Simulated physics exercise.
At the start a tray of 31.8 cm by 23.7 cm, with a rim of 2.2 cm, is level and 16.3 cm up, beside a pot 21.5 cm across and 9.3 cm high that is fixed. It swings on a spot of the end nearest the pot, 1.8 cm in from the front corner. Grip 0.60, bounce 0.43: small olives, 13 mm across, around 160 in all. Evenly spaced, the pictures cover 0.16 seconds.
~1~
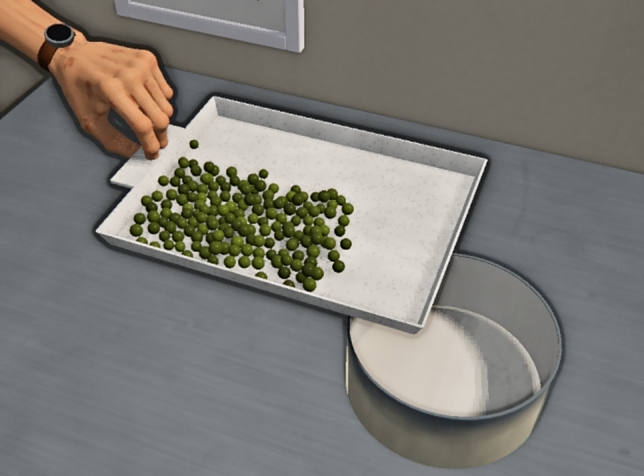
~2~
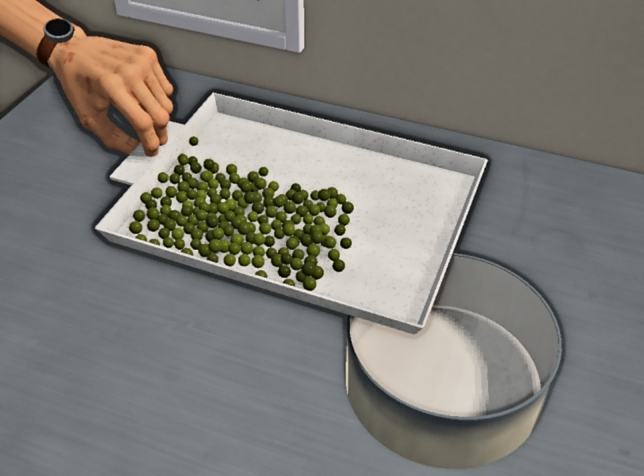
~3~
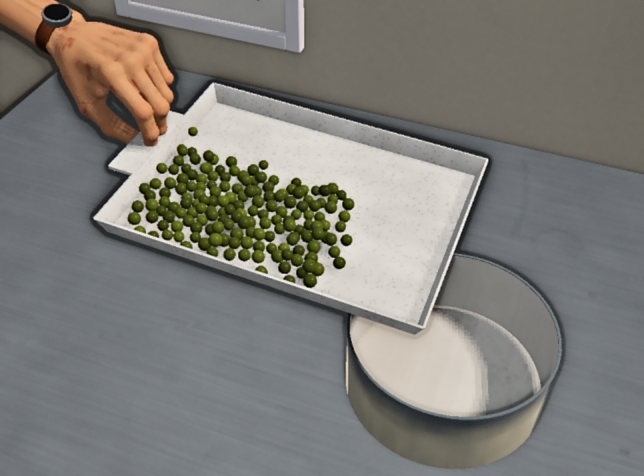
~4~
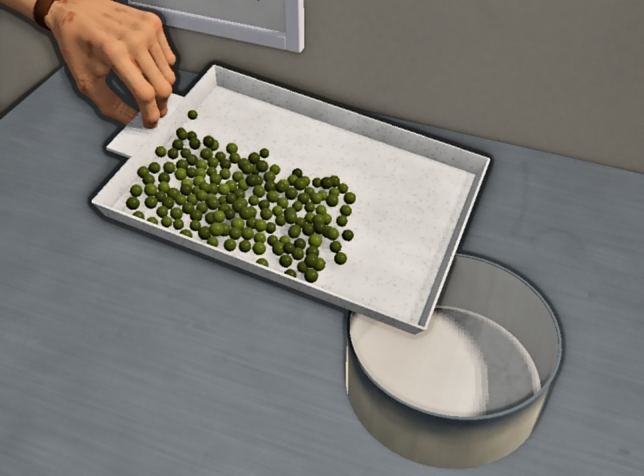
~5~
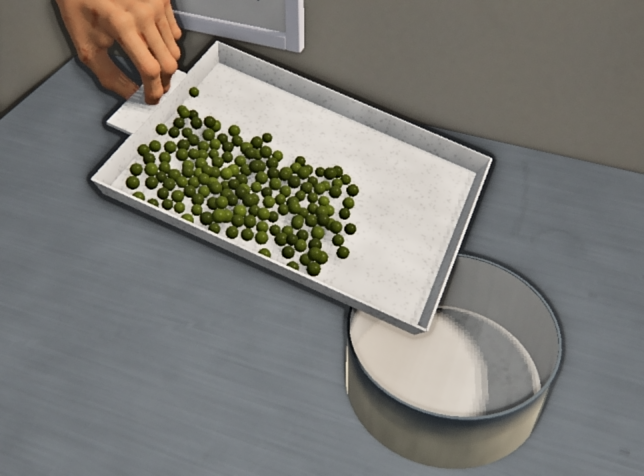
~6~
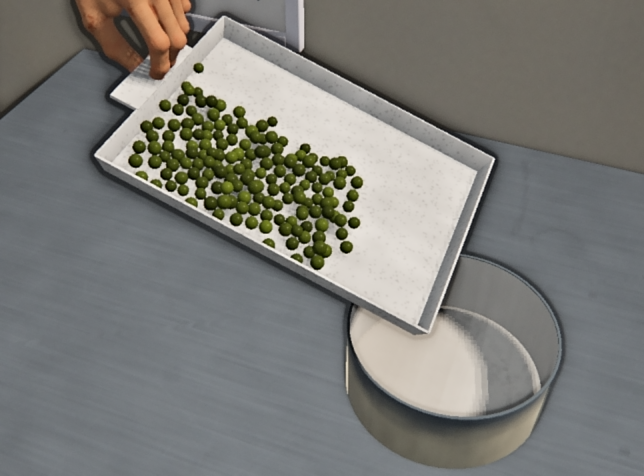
On a grey countertop, a hand wearing a watch slowly raised the left end of a white tray of small green olives, tilting it down toward the round pot at right, while the olives barely shifted.
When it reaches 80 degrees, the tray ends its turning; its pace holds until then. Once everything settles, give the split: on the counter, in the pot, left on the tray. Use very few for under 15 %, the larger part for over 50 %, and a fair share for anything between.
Counter: A fair share, pot: The larger part, left on the tray: Very few.
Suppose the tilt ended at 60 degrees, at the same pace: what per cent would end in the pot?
Around 40 %, I reckon.
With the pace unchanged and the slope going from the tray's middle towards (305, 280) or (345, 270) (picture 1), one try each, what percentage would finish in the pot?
That would be close to 5 per cent and then close to 10 per cent.
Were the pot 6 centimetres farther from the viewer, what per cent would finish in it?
Then close to 25 per cent.
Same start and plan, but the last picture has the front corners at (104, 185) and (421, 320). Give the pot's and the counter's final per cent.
You'd end with pot at 80 and counter at 20.
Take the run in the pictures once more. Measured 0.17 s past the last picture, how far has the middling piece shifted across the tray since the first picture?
Some 1 cm.
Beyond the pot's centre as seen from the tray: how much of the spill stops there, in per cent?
I'd put it at close to 100 per cent.
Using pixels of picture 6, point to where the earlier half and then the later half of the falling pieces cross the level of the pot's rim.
At roughly (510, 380) first, later on at (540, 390).
Then, 0.17 s after the last picture, tilt 51 degrees; the tray holds 100 %, the pot 0 %.
Then, 0.29 s after the last picture, tilt 73 degrees; the tray holds 100 %, the pot 0 %.
Then, 0.54 s after the last picture, tilt 80 degrees; the tray holds 5 %, the pot 55 %.
In the end, counter 40 %, pot 60 %, tray 0 %.
